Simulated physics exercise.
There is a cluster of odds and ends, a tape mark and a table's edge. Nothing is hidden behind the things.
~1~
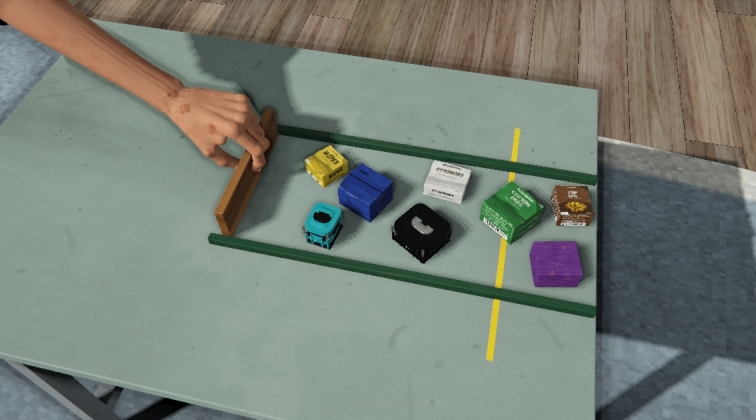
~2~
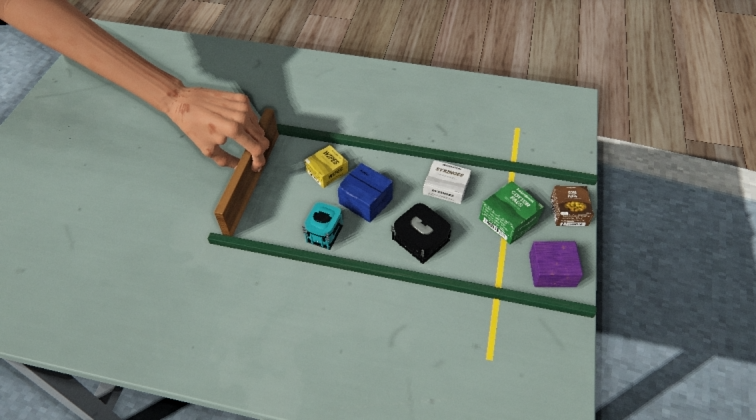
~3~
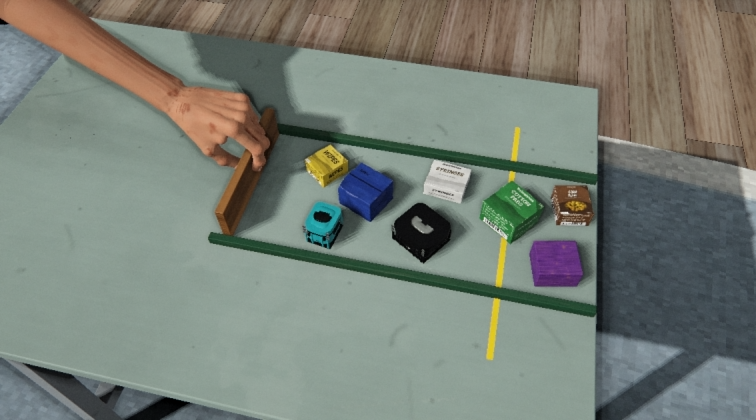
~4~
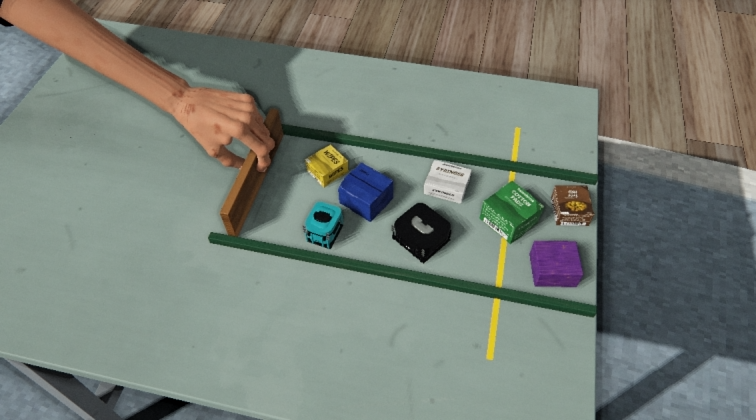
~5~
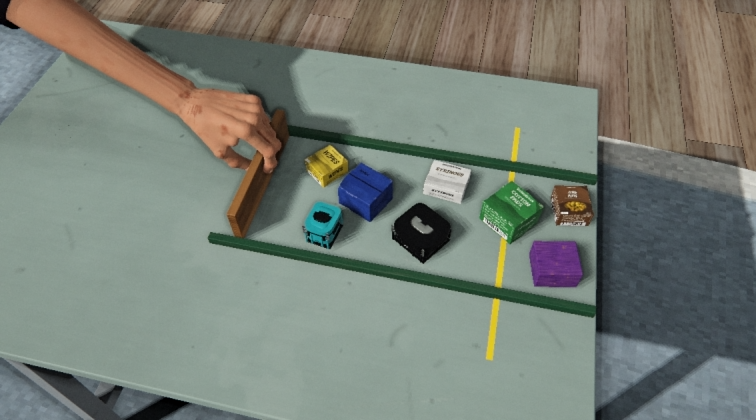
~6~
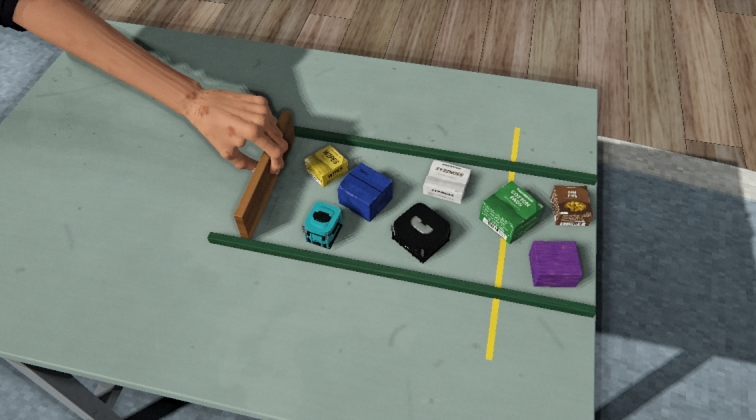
The clip shows a hand holding a wooden board upright at the left of small coloured boxes lying between two green rails on a table; the hand then slides the board slightly right, while the boxes stay still.
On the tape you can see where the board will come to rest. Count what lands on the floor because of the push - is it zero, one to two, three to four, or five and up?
Tally: One to two.
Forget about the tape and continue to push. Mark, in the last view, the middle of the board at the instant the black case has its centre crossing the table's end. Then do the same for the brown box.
Approx. (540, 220) for the first, approx. (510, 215) for the second.
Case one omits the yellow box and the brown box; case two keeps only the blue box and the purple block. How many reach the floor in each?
The count is 1 in the first case and 1 in the second.
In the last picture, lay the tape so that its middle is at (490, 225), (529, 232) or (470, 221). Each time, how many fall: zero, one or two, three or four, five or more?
In order: Zero, 3 or 4, none at all.
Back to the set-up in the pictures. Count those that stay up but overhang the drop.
I'd put it at 2.
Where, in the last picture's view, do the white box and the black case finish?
Result: One at about (562, 208), the other at about (564, 260).
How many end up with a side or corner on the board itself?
The figure is 3.
Soon after, none off yet; brown box at rest near (571, 206); purple block at rest near (555, 264); green box at rest near (511, 212).
After that, none off yet; brown box at rest near (571, 206); purple block at rest near (555, 264); green box displaced a little near (520, 220).
In the end, the number that fall off is one or two; gone, purple block.
